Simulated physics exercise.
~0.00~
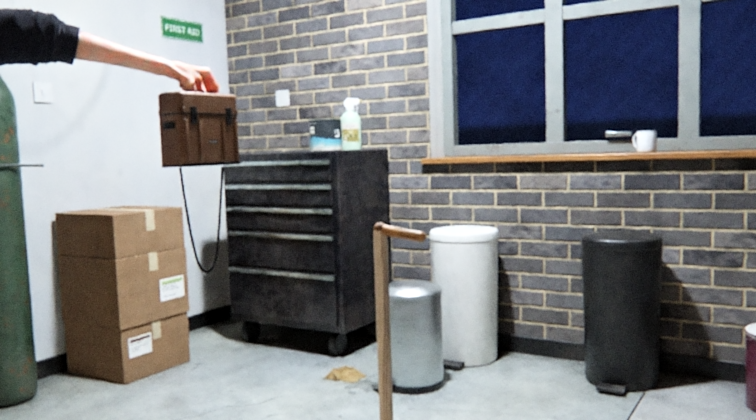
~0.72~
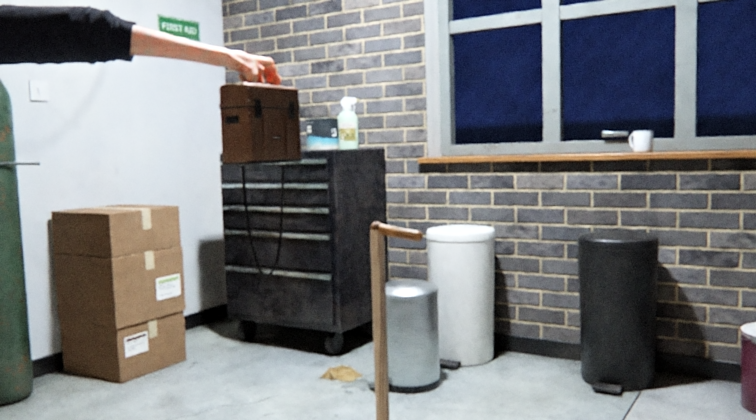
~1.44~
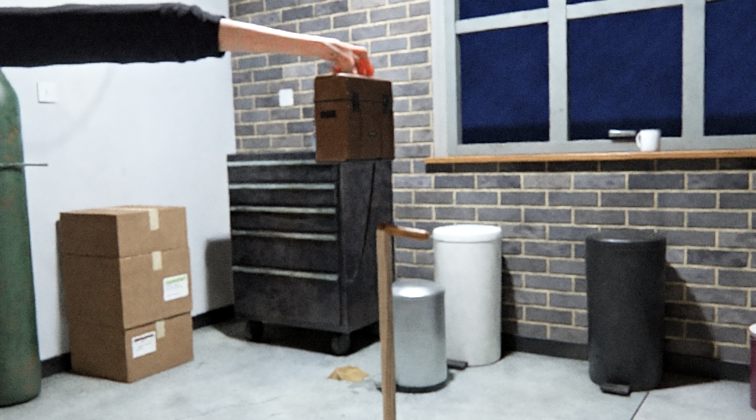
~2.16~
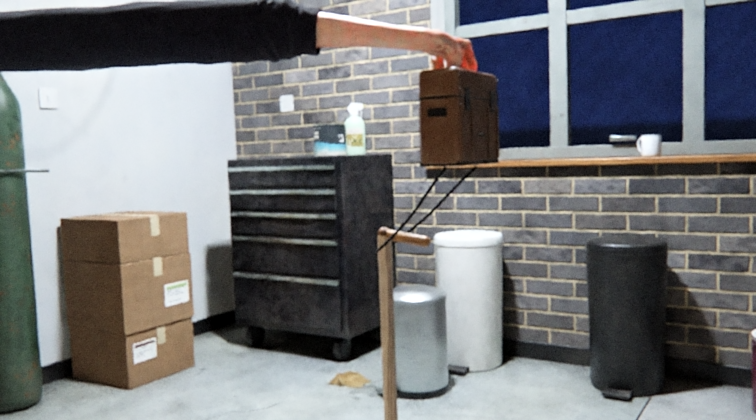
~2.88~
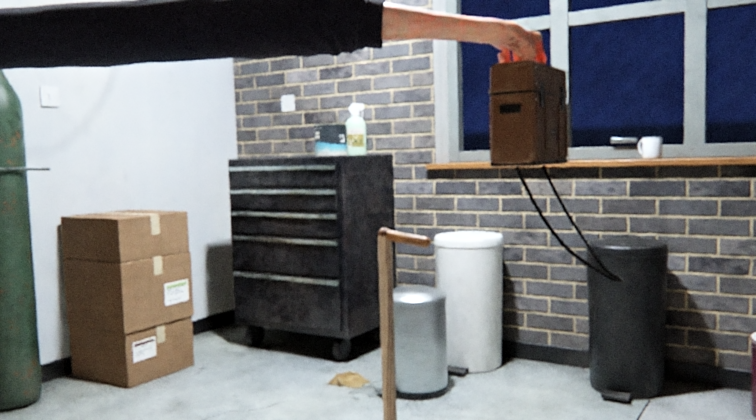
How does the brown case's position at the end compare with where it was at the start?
At the start the brown case is on the left, beside the top of the dark drawer cabinet. By the end it is well to the right, past the post and in front of the window.
